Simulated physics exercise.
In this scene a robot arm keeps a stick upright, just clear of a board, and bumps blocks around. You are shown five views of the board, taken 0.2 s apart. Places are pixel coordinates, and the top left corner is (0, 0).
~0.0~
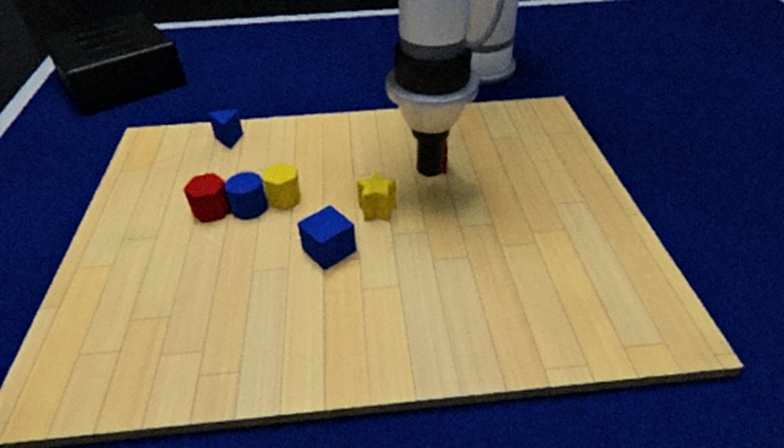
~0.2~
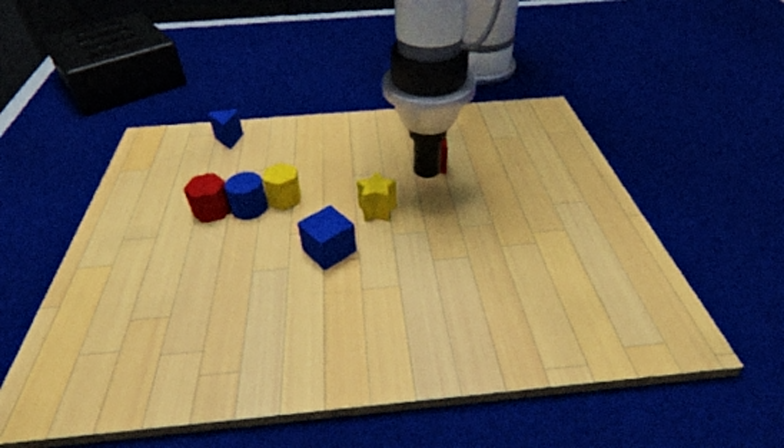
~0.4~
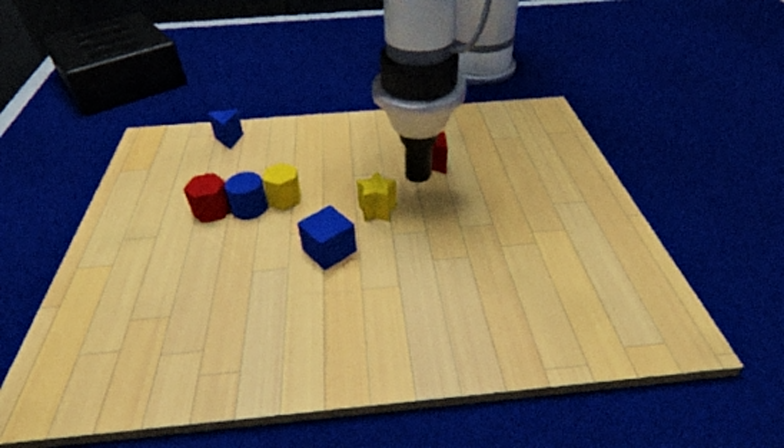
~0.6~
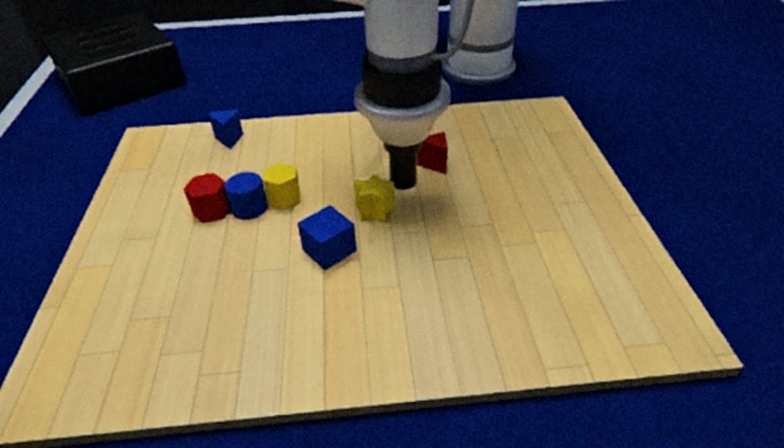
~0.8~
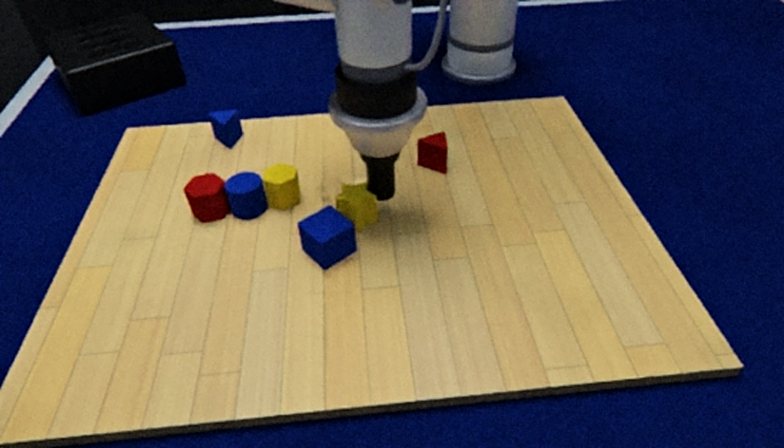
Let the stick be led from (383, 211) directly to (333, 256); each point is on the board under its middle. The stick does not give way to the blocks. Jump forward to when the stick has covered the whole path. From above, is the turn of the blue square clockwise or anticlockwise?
Turns anticlockwise.
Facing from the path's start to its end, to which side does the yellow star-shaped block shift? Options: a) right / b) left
Option a.
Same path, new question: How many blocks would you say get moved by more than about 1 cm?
The count is two.
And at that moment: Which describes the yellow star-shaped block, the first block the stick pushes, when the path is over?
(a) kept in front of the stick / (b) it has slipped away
It's b.
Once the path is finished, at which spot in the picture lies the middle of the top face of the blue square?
It will likely be found at (286, 242).
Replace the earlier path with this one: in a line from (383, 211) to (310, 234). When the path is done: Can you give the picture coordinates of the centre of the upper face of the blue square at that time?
The middle of its upper face should be somewhere near (302, 238).
What follows on the original path. Halfway along, stick (357, 214); blue square (306, 234), turned 20° anticlockwise; yellow star-shaped block (327, 206), turned 25° clockwise.
At the end, stick (330, 237); blue square (286, 242), turned 20° anticlockwise; yellow star-shaped block (314, 211), turned 75° clockwise.
